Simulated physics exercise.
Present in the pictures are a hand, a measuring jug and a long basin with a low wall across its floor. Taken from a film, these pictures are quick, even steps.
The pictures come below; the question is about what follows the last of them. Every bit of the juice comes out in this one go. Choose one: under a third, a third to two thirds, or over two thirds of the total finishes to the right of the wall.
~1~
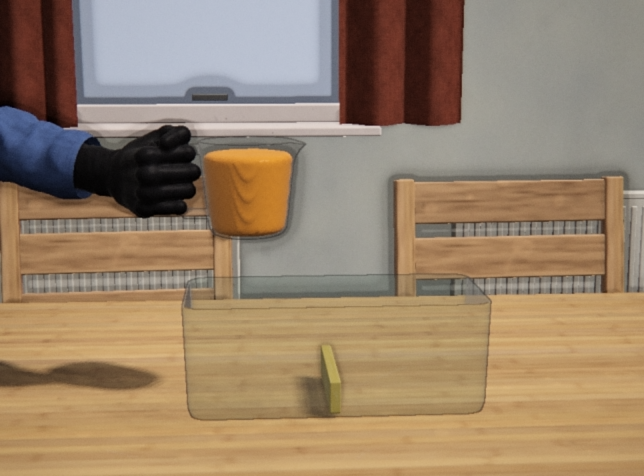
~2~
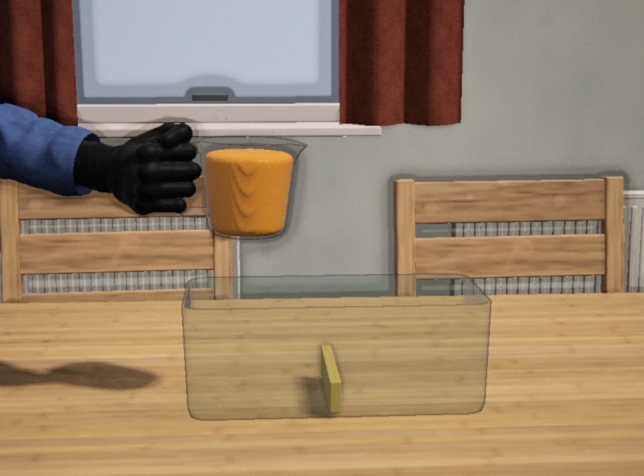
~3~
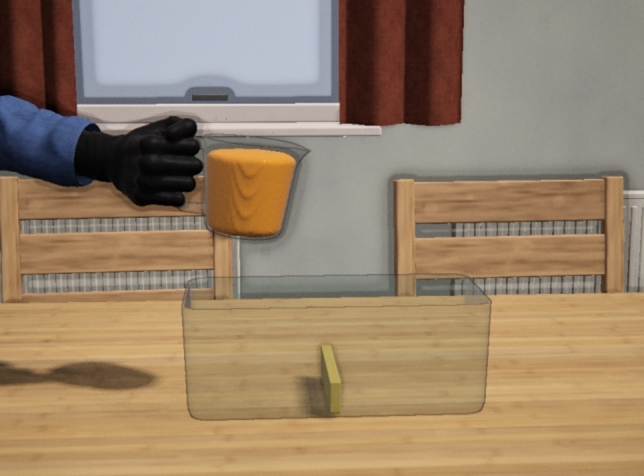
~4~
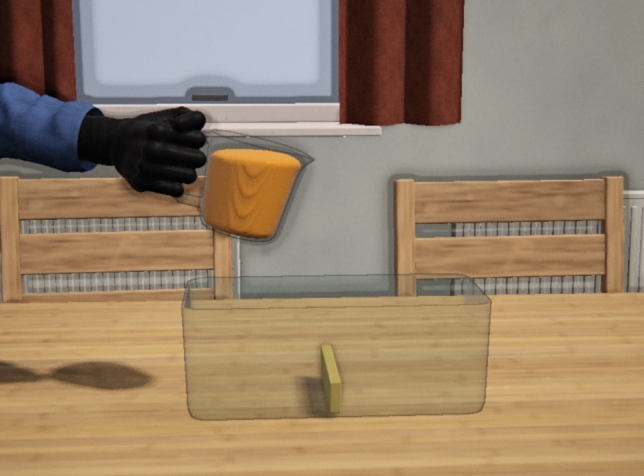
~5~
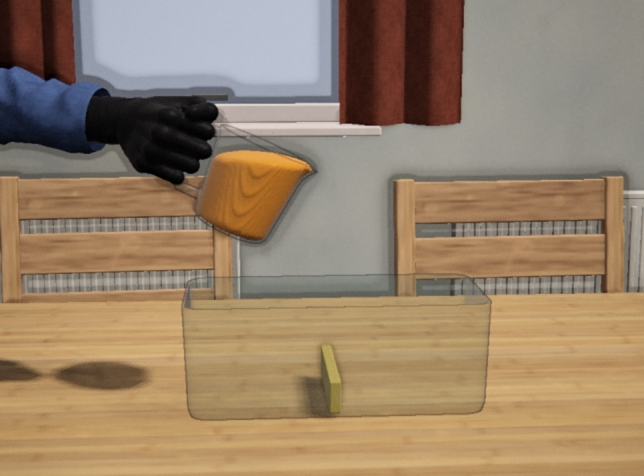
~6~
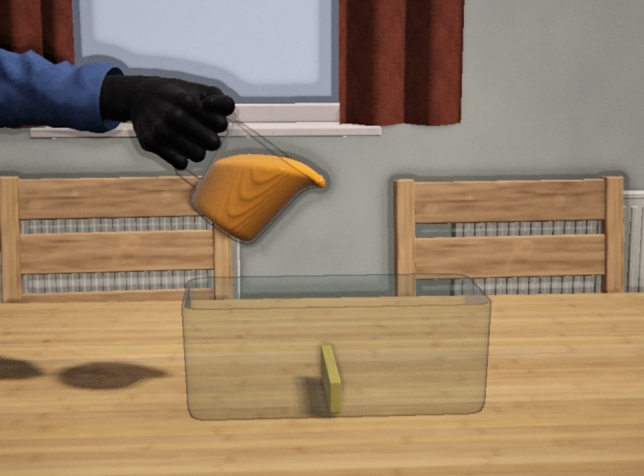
Over two thirds finishes to the right of the wall.
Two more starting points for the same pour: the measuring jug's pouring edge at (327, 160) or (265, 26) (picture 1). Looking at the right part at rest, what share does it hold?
90 and 50 per cent.
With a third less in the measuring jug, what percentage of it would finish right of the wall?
Near 65 in a hundred.
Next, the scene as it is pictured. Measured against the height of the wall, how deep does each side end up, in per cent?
On the left it sits near 20, while on the right it sits near 50.
A moment on, the measuring jug is tipped right over and 36 per cent is still to pour, 1 is left of the wall and 37 right of it.
Next, the measuring jug is tipped right over and 2 per cent is still to pour, 20 is left of the wall and 73 right of it.
Then the measuring jug is tipped right over and 0 per cent is still to pour, 24 is left of the wall and 75 right of it.
Later the measuring jug is tipped right over and 0 per cent is still to pour, 25 is left of the wall and 74 right of it.
At rest 25 per cent lies left of the wall, 74 right of it and 1 outside.
